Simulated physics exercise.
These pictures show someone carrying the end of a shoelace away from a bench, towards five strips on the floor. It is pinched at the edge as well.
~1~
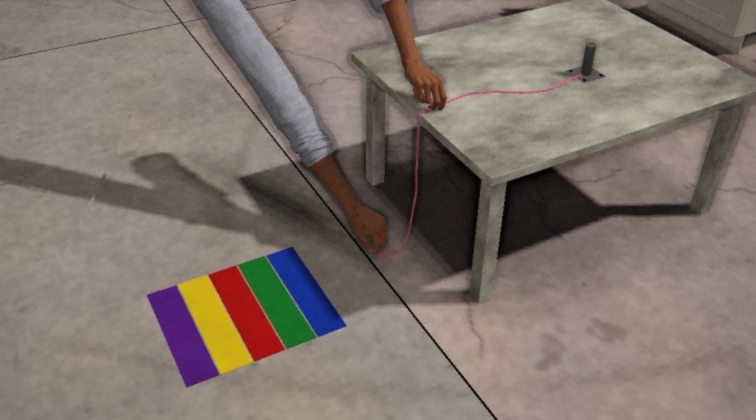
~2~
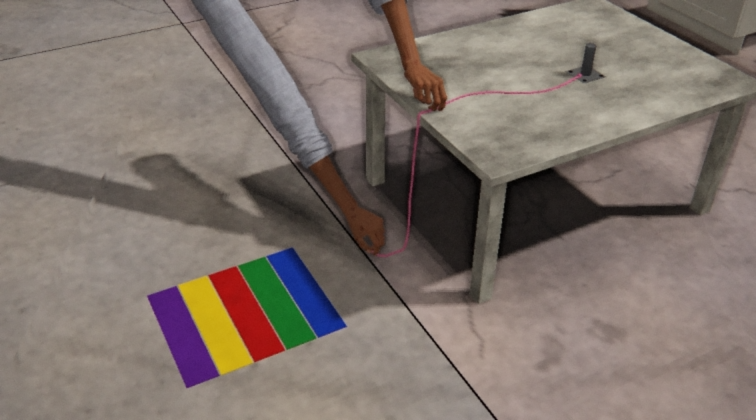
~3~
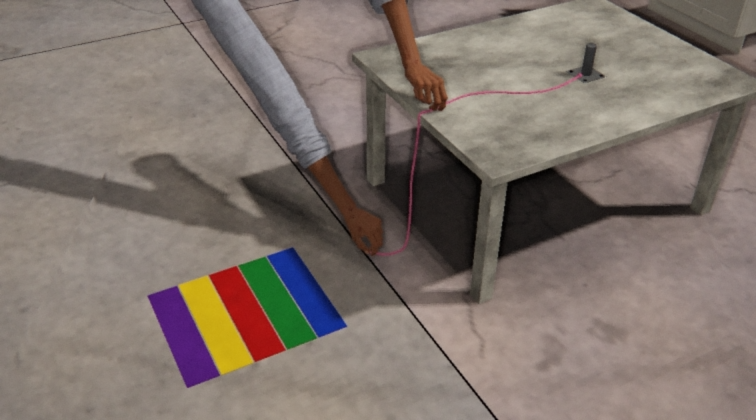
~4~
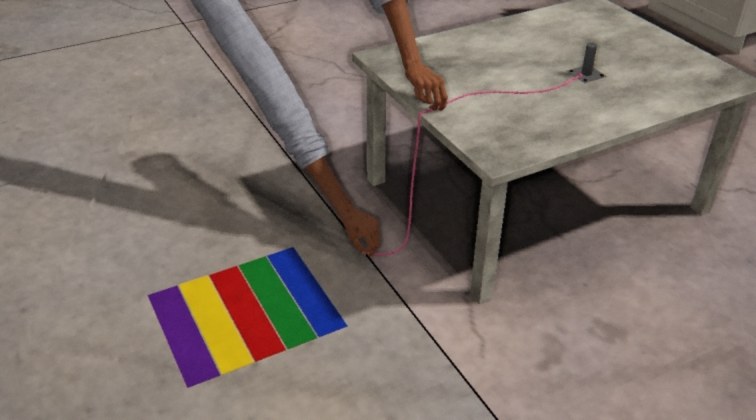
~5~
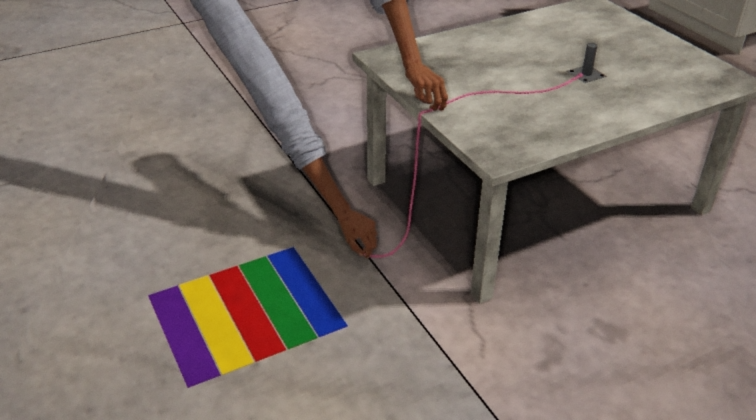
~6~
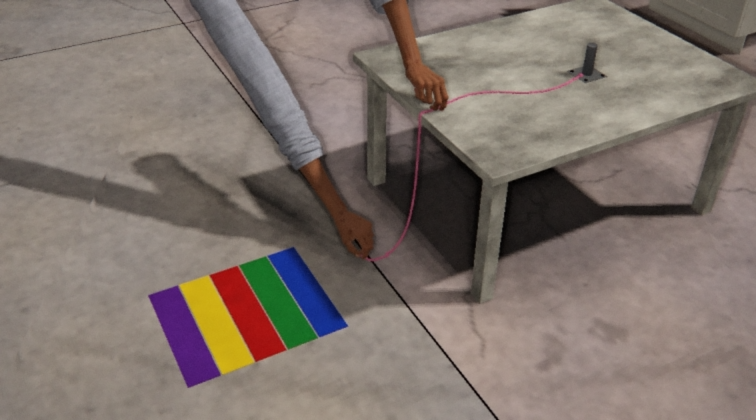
A hand low beside a table drew the end of a thin pink cord slightly left toward five coloured strips on the floor, while another hand stayed pinching the cord at the table's edge.
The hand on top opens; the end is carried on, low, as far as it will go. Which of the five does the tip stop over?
It halts on the green strip.
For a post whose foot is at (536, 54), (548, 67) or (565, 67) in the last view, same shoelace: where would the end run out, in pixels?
The places are (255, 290), (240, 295) and (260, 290).
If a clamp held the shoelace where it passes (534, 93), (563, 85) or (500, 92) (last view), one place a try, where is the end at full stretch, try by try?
Try by try, around (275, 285), (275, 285) and (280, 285).
Soon after, end near (329, 267); short of the strips.
After that, end near (294, 279); over blue.
At the stop, end near (272, 287); over green. Over green.
